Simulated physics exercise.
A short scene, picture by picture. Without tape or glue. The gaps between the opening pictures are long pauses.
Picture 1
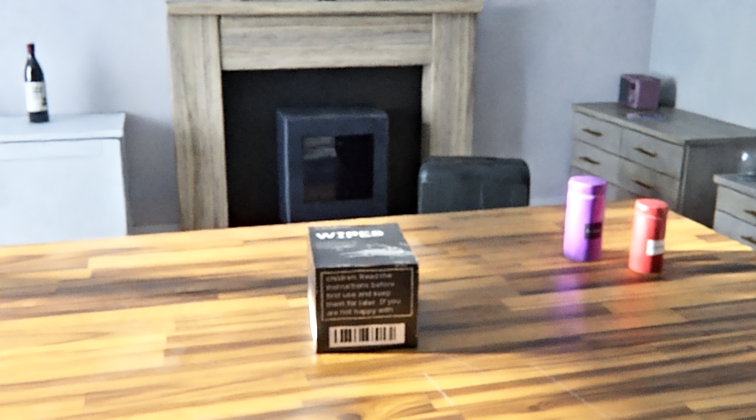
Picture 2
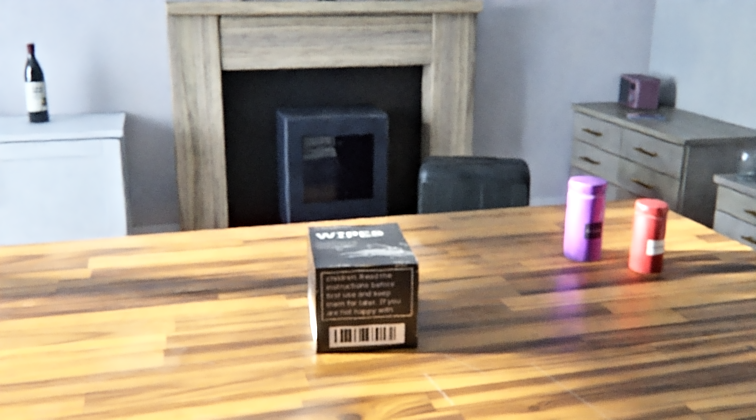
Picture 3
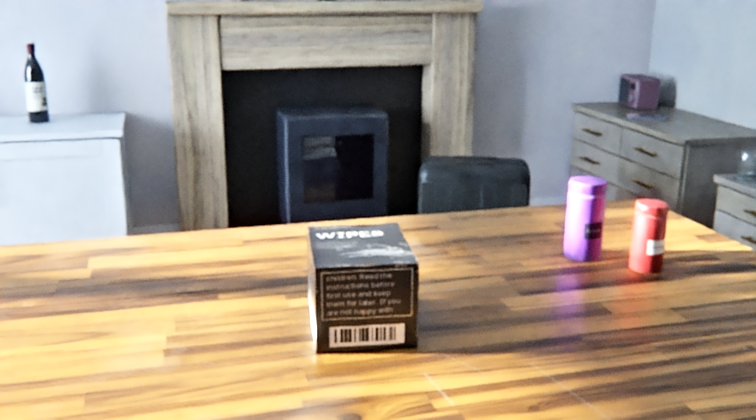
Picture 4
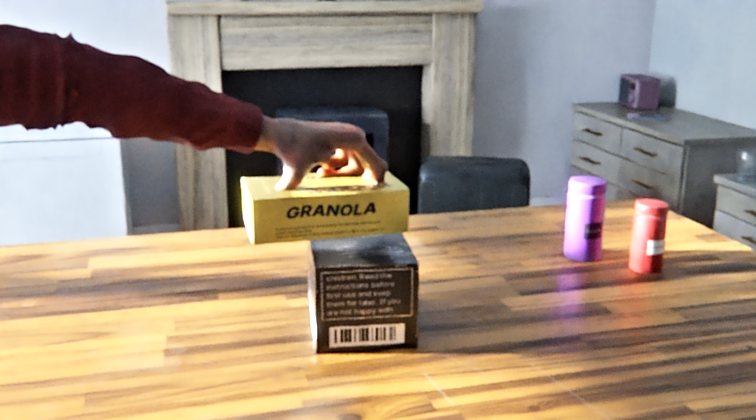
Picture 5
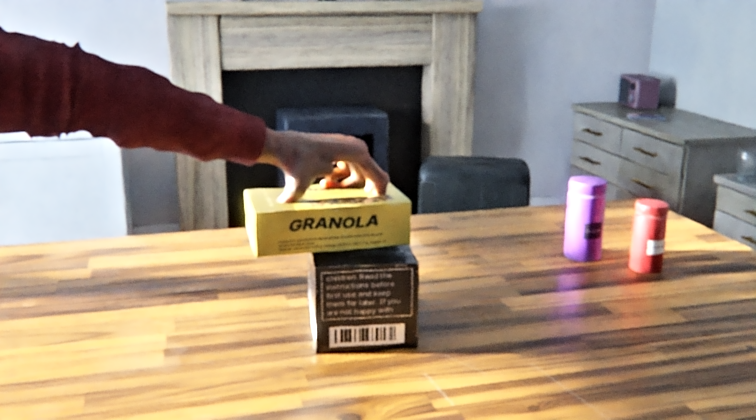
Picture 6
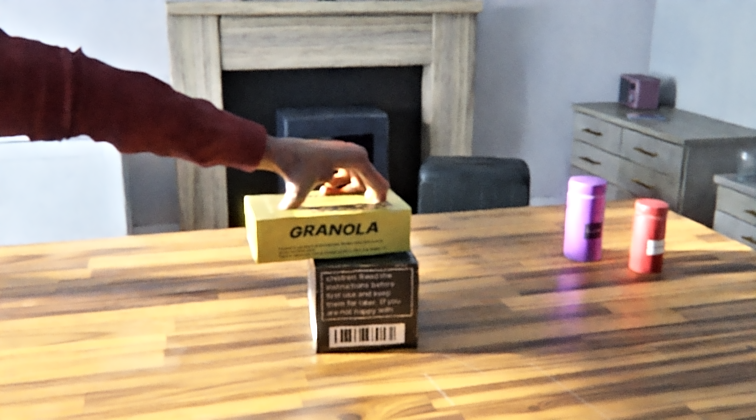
A yellow granola packet is absent at first, while a black box, a purple jar and a red shaker sit still on the wooden table. Then a hand in a dark red sleeve reaches in from the left, lowers the packet onto the black box and keeps holding it.
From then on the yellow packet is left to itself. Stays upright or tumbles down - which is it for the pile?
The pile stays upright.
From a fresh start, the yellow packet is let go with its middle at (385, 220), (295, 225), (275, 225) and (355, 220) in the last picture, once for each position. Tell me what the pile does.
Stays standing; collapses; collapses; stays standing.
Then, 1.10 s later than the last frame, all is still.
Then, 2.20 s later than the last frame, yellow packet resting near (326, 224).
When it is over, all 4 as before. End places, in pixels of the last picture, yellow packet near (326, 224). The pile holds.
